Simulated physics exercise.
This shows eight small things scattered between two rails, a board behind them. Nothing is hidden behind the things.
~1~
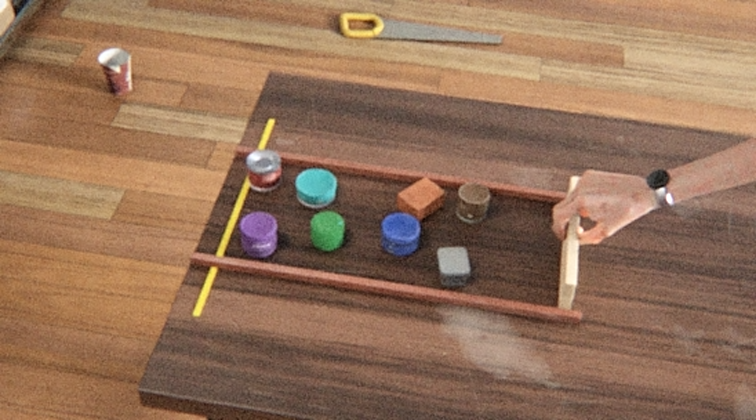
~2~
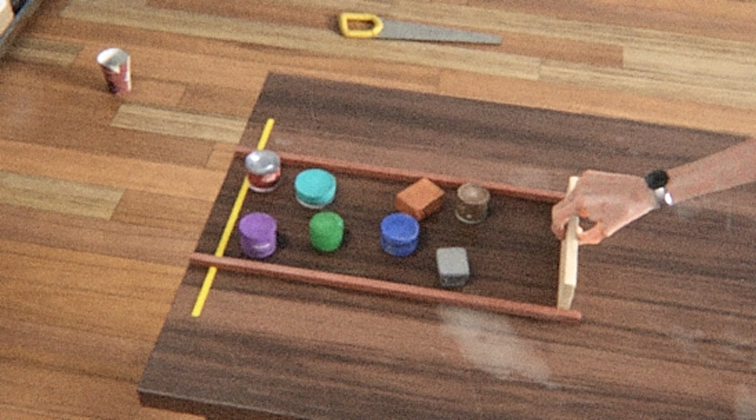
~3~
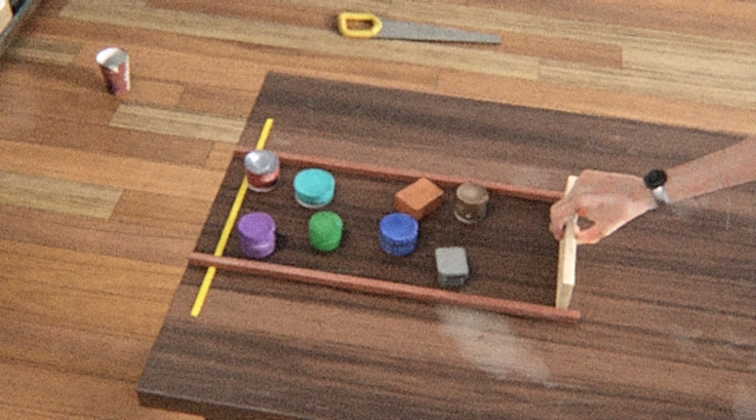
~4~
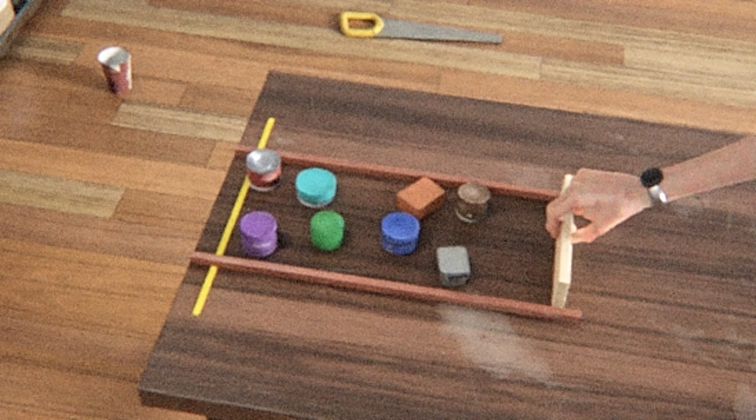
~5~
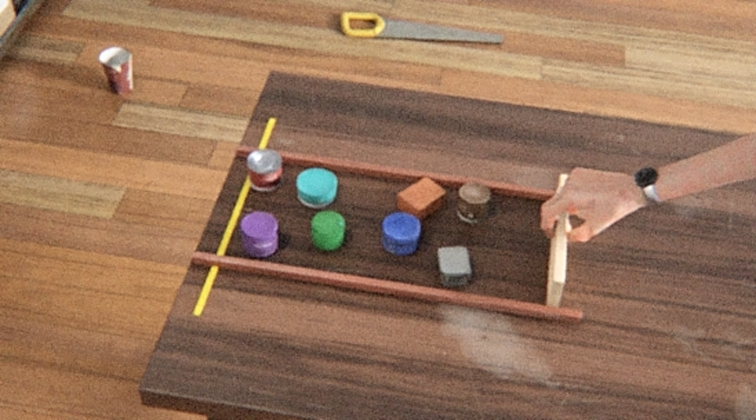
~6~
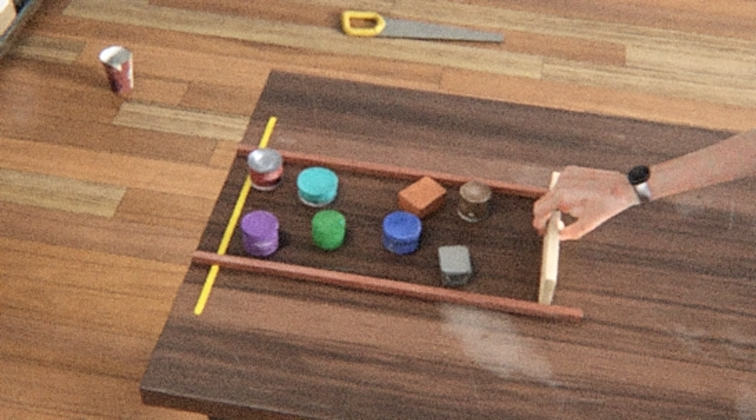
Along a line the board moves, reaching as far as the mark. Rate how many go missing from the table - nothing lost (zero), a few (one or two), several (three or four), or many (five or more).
Many, five or more.
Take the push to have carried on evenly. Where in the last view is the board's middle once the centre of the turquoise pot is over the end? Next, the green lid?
The middle would be close to (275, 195) and then close to (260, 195).
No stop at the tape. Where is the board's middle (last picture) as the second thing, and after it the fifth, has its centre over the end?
(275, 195) and (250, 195).
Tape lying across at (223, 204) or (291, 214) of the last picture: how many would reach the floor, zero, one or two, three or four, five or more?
5 or more; none at all.
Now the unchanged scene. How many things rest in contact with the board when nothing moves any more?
At rest, 3 are in contact.
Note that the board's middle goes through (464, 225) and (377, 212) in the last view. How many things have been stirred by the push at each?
One spot: 3. Other spot: 6.
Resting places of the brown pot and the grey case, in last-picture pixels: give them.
The first near (237, 162), the second near (213, 231).
Soon after, none off yet; red pot at rest near (266, 169); purple tub at rest near (260, 234); turquoise pot at rest near (317, 187).
After that, none off yet; red pot at rest near (266, 169); purple tub at rest near (260, 234); turquoise pot displaced a little near (297, 186).
And then, none off yet; red pot displaced about its own width near (245, 161); purple tub displaced about its own width near (212, 236); turquoise pot displaced well along near (230, 197).
In the end, the number that fall off is five or more; gone, orange block, green lid, turquoise pot, purple tub and red pot.
